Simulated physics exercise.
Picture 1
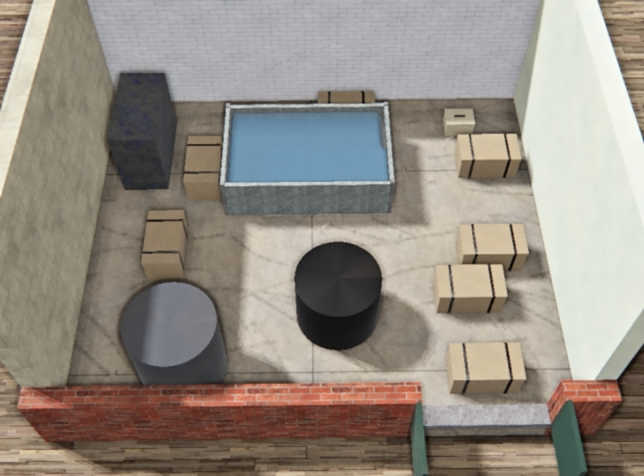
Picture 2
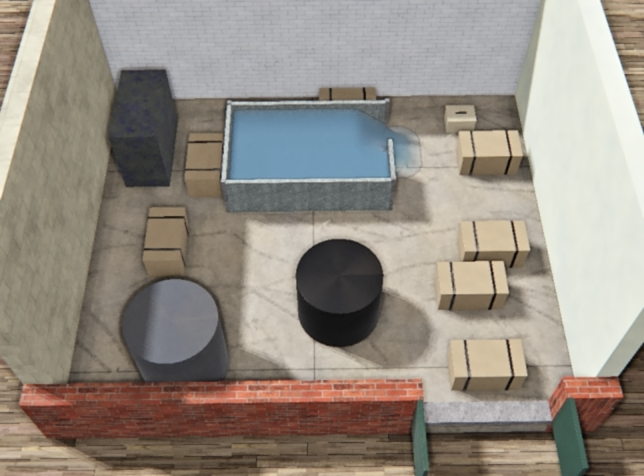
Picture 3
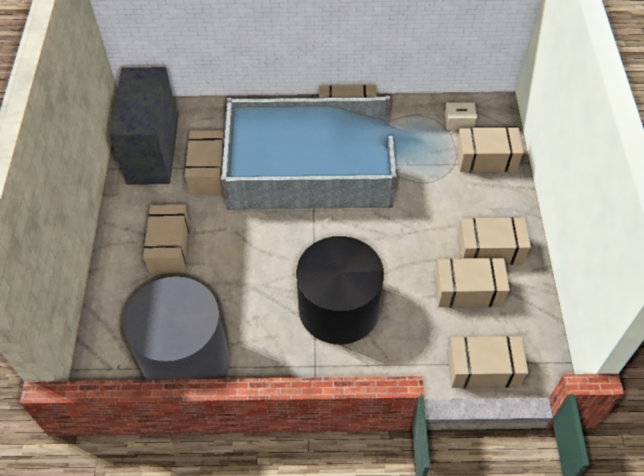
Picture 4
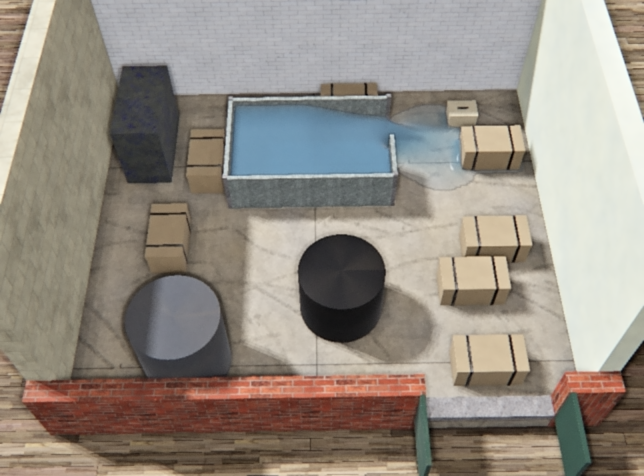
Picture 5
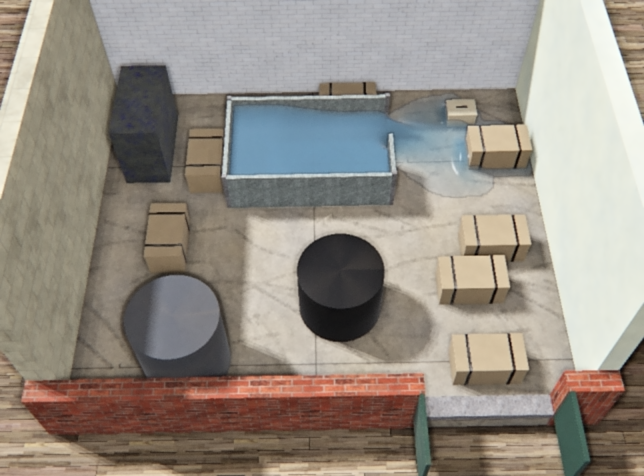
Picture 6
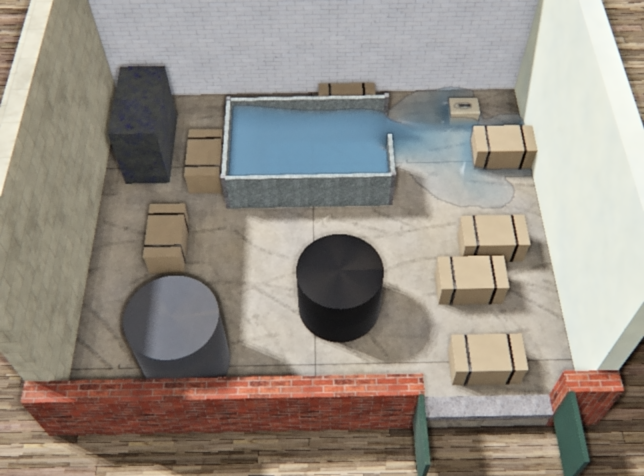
Water poured out of the right end of the raised tank and spread across the court floor, nudging the nearest strapped box to the right, then slightly shifting the small box behind it.
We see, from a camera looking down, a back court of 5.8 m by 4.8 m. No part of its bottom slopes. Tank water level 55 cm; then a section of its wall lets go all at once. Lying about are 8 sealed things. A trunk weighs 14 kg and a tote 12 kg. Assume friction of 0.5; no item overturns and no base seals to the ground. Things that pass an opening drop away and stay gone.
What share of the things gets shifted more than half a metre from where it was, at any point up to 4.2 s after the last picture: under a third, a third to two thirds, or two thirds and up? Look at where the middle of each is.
Two thirds and up.
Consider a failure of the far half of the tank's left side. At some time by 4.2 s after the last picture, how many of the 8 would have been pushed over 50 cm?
The count would be 3.
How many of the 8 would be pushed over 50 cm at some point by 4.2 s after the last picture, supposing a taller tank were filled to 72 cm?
That would give 6.
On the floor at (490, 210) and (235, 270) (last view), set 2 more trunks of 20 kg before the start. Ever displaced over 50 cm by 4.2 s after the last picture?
In that order: Over, short of it.
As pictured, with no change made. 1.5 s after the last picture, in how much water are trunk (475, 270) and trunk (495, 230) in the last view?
Some 0 cm at the first, some 3 cm at the second.
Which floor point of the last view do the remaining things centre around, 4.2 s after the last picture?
Around (335, 245).
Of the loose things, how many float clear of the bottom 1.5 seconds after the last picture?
Total: 0.
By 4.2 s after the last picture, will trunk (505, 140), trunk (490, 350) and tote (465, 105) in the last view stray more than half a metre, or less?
The first is beyond the limit, the second beyond the limit, and the third beyond the limit.
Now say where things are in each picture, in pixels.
A trunk at (490, 147), on the bottom; a tote at (460, 116) rests on the ground; 2.7 m2 under water; 0 of 8 have shifted, in the first picture.
A trunk at (491, 144) rests on the ground; a tote at (461, 113), on the bottom; 3.1 m2 under water; 0 of 8 have shifted, in the second picture.
A trunk at (491, 141), on the bottom; a tote at (462, 110) rests on the ground; water covers 3.6 m2; 0 of 8 have shifted, in the third picture.
A trunk at (493, 139), on the bottom; a tote at (463, 108), on the bottom; water covers 4.1 m2; 0 of 8 have shifted, in the fourth picture.
A trunk at (500, 138) rests on the ground, 11 cm from its start; a tote at (462, 107), on the bottom; water covers 4.9 m2; 1 of 8 have shifted, in the fifth picture.
A trunk at (505, 138) rests on the ground, 20 cm from its start; a tote at (465, 106) rests on the ground, 7 cm from its start; 5.6 m2 under water; 2 of 8 have shifted, in the sixth picture.
Then, 0.4 s after the last picture 1 of 8 are over 50 cm from their spots; 1 afloat.
Then, 1.5 s after the last picture 1 of 8 are over 50 cm from their spots; 0 afloat.
Then, 2.8 s after the last picture 3 of 8 are over 50 cm from their spots; 3 afloat.
Then, 4.2 s after the last picture 6 of 8 are over 50 cm from their spots, and 6 have been at some point; 1 afloat.
